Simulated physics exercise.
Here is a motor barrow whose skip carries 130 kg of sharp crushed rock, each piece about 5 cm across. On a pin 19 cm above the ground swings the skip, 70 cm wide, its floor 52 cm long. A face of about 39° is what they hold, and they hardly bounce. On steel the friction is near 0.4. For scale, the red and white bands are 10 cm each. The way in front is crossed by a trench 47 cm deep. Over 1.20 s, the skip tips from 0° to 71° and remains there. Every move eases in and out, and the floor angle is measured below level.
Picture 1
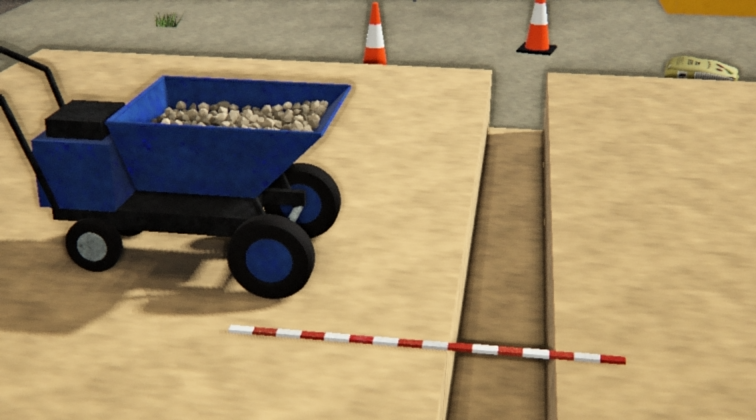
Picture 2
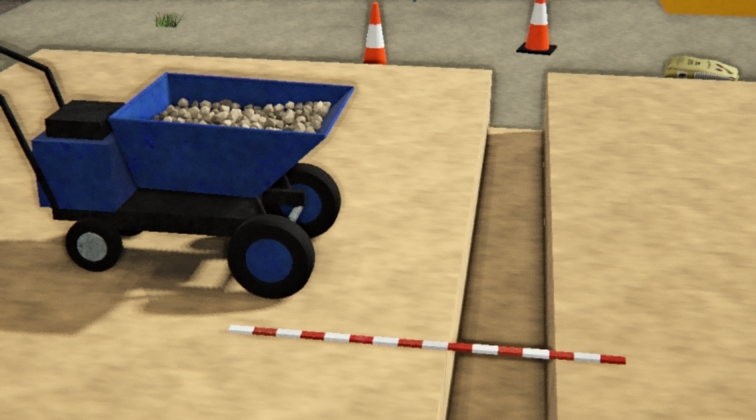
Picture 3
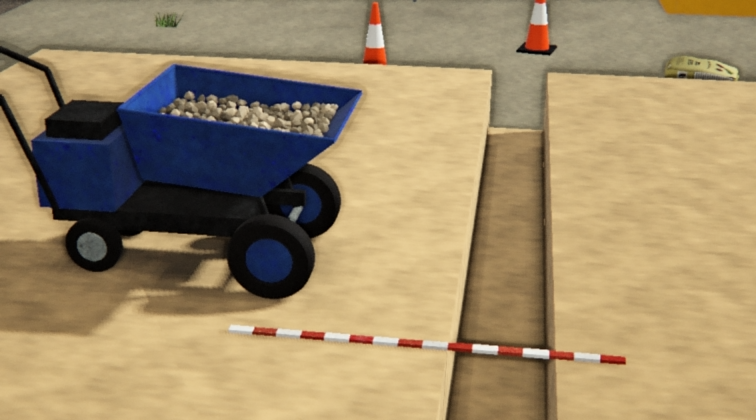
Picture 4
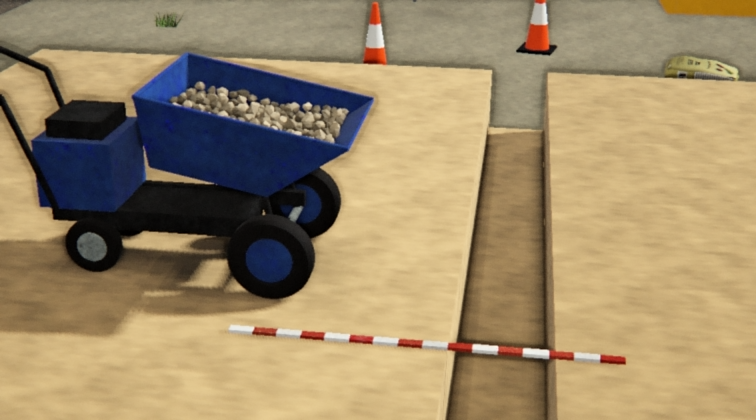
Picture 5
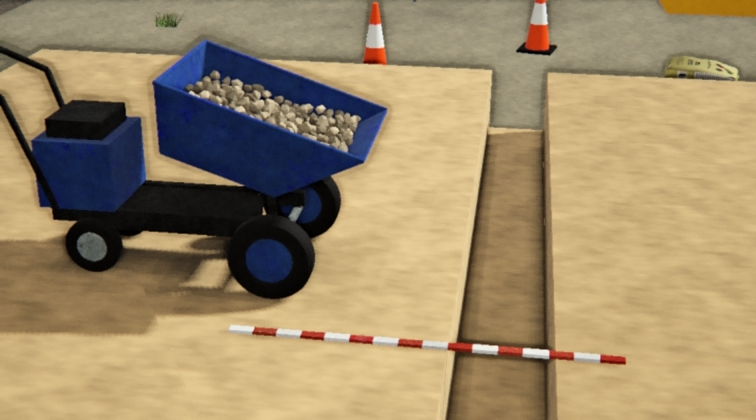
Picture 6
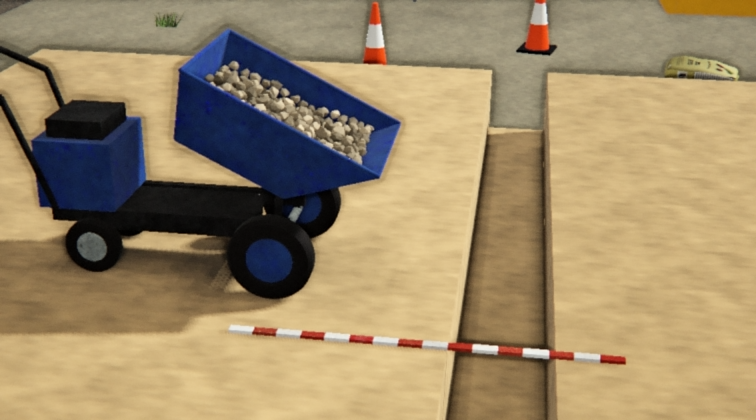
A blue motor barrow loaded with crushed rock stood still on sandy ground left of a narrow trench, and its skip slowly tilted forward to the right, its back end rising while the stones stayed inside.
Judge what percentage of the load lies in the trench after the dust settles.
About 74 %.
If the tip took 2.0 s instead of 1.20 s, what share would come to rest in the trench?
Near 70 per cent.
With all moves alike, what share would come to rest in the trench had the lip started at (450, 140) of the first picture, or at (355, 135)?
45 %, then 100 %.
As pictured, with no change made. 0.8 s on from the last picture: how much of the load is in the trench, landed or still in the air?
10 per cent or so by then.
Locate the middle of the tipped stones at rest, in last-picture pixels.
Roughly at pixel (496, 352).
Then, 0.4 s after the last picture the floor is at 60°, 100 % in the skip; the foremost stones are at (411, 213).
Then, 0.8 s after the last picture the floor is at 71°, 72 % in the skip, 15 % short of the trench, 12 % in the trench; the foremost stones are at (492, 283).
Then, 1.1 s after the last picture the floor is at 71°, 29 % in the skip, 18 % short of the trench, 53 % in the trench; the foremost stones are at (543, 380).
Then, 3.1 s after the last picture the floor is at 71°, 5 % in the skip, 21 % short of the trench, 74 % in the trench; the foremost stones are at (543, 368).
